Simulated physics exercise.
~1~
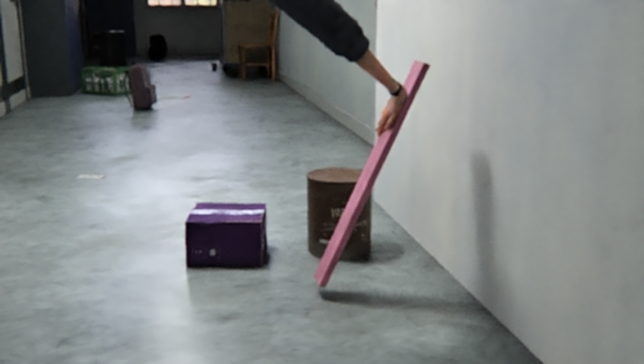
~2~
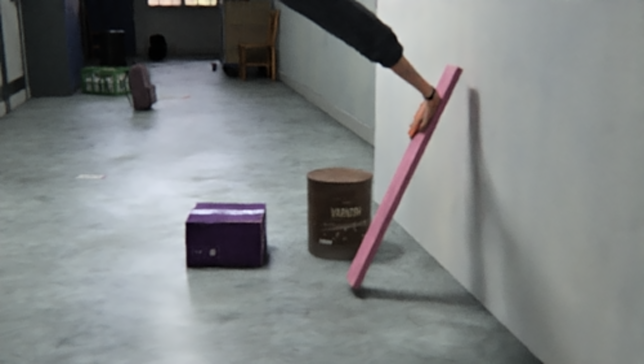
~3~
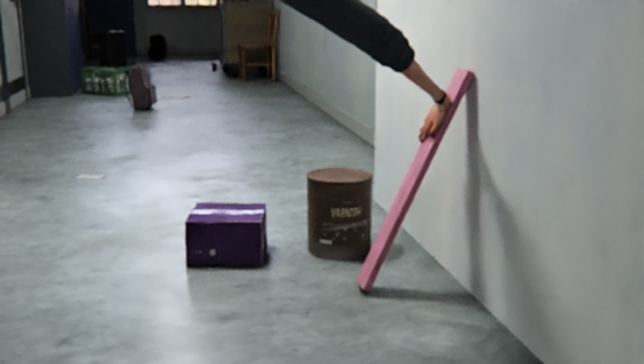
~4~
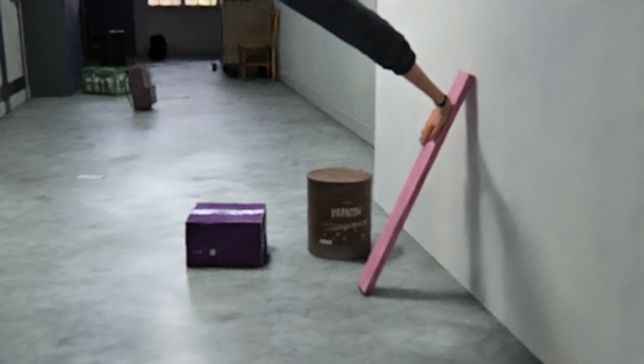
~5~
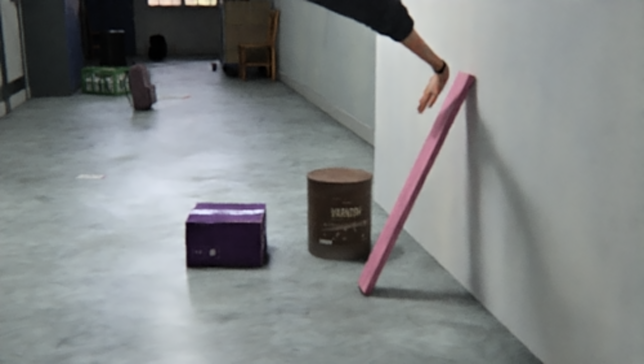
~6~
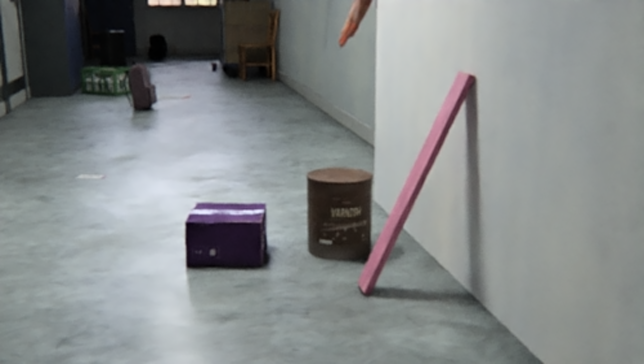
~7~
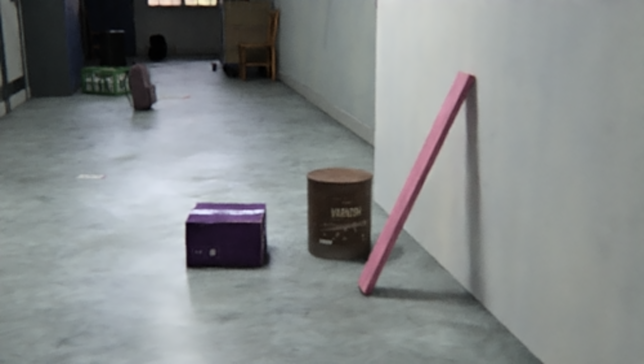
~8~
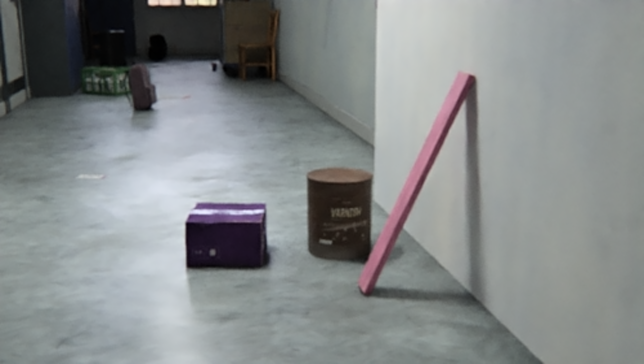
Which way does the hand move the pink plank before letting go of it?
The hand moves the pink plank to the right, toward the pale wall.
